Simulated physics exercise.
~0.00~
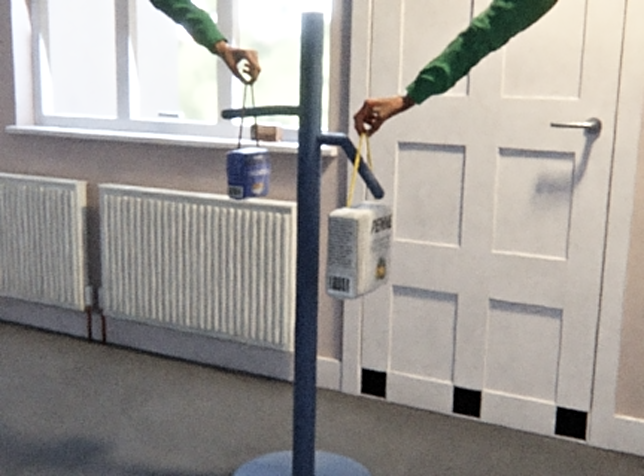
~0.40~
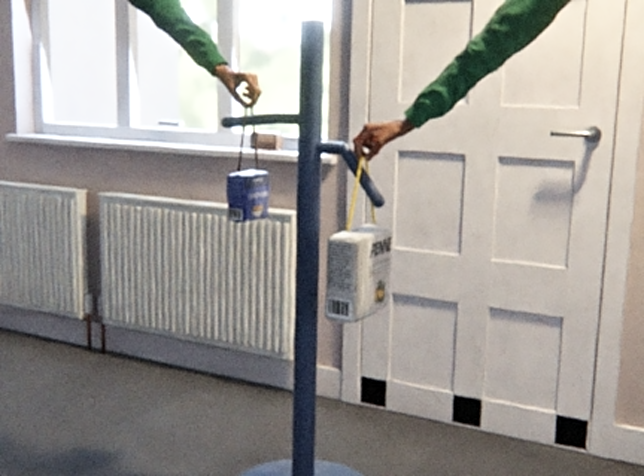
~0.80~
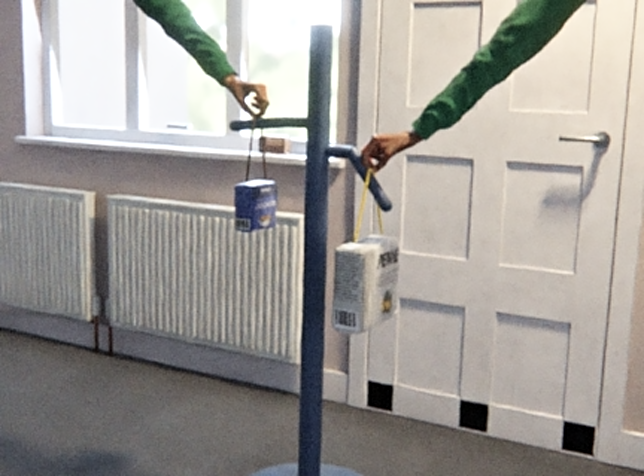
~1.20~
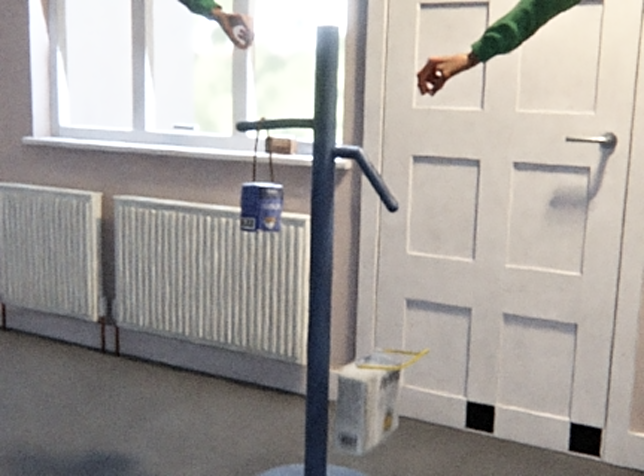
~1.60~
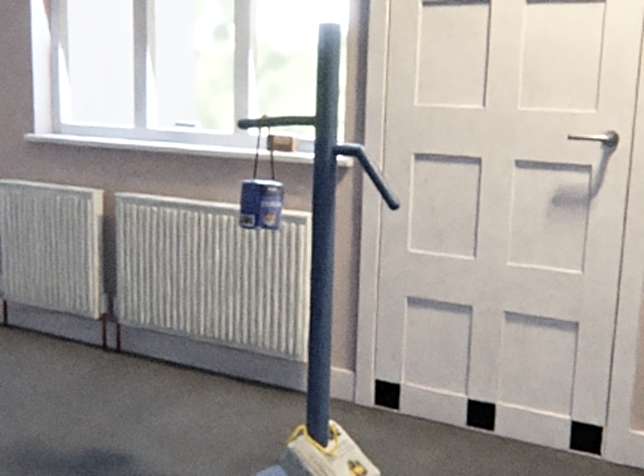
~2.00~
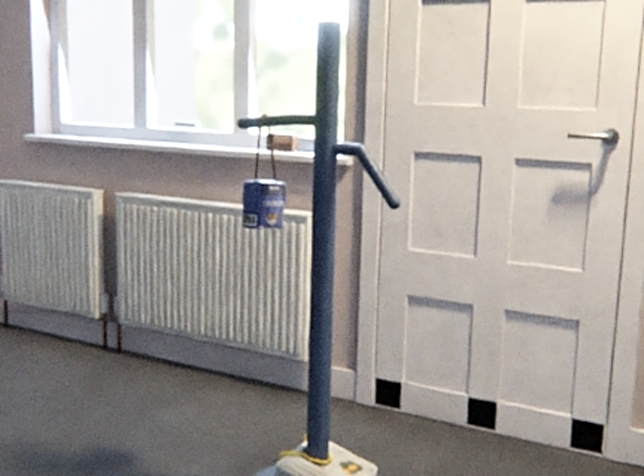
Two green-sleeved hands hold small packages by their loops against a dark blue-grey coat stand, a blue pouch on the left and a larger white bag on the right. The slightly swaying view faces a room with a bright window, pale radiators and a white panelled door. The hands lower both items a little beside the pegs, then let go and draw back. The blue pouch stays hanging from the left peg, turning slightly, while the white bag drops past the downward-sloping right peg. It lands at the stand's base and tips onto its side, leaving the pouch hanging above.
